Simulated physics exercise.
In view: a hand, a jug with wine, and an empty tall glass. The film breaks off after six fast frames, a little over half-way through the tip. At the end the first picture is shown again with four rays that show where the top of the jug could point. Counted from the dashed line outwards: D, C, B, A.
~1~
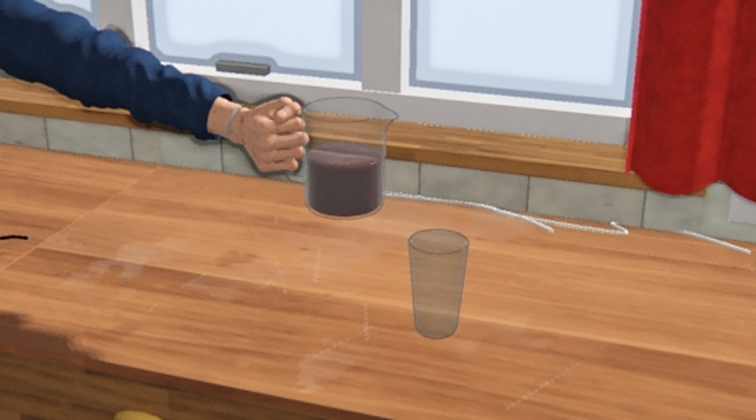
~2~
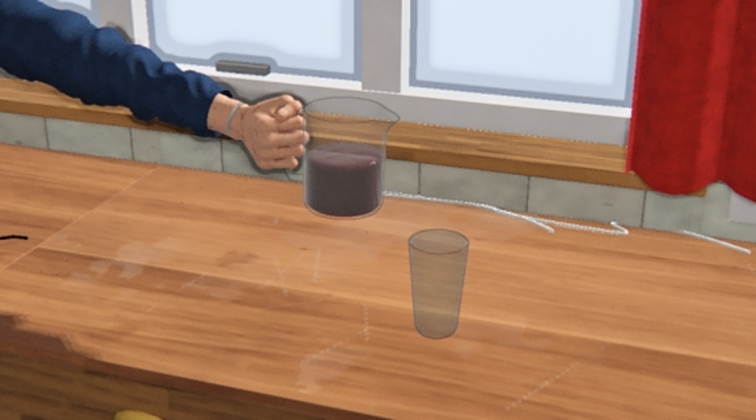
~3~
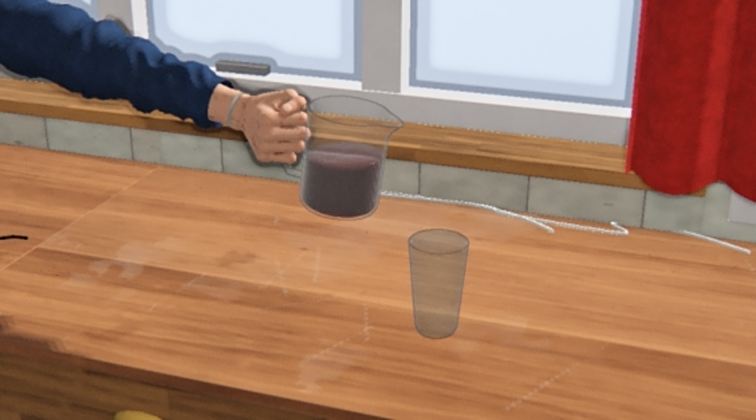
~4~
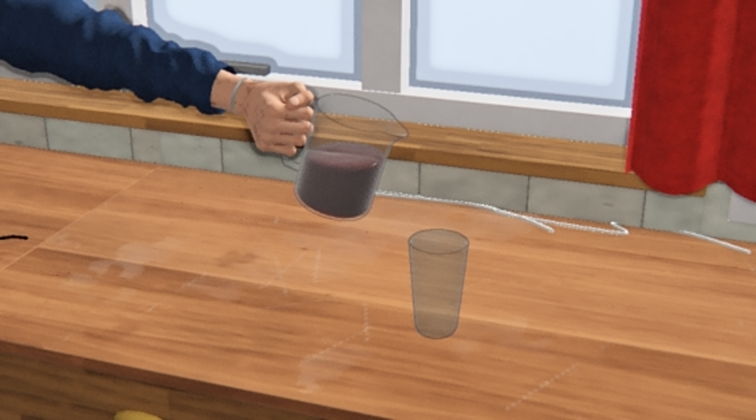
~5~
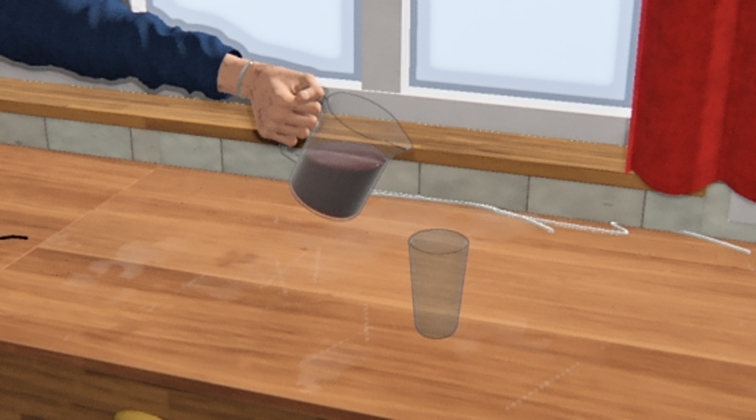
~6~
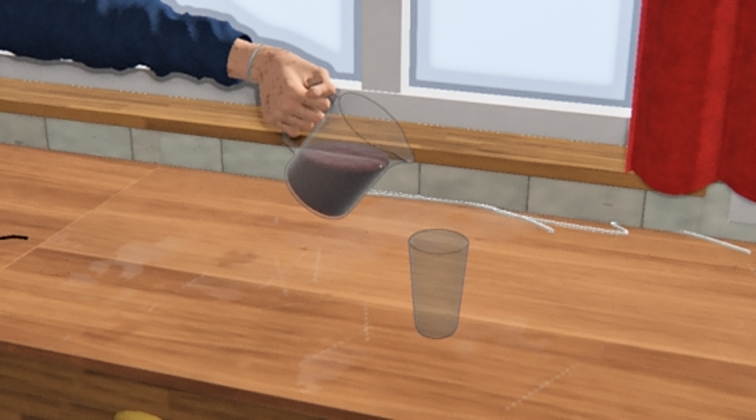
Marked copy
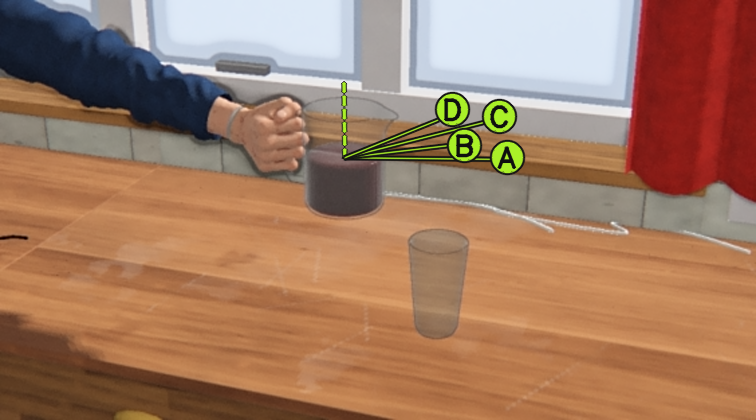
A hand tilts a clear jug of dark liquid rightward near an empty tall glass.
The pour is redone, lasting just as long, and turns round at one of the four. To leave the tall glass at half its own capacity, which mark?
C is best.
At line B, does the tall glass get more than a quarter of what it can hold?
Yes, it does.
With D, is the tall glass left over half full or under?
Under half.
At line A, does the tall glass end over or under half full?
Over half.
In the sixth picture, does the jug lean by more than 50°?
No, it does not.
In lime, A at (490, 159); B at (446, 145); C at (483, 122); D at (438, 120).
With A, the tall glass ends with about 83 % of what it can hold; 7 % of the wine is spilt.
With B, the tall glass ends with about 69 % of what it can hold.
With C, the tall glass ends with about 49 % of what it can hold.
With D, the tall glass ends with about 29 % of what it can hold.
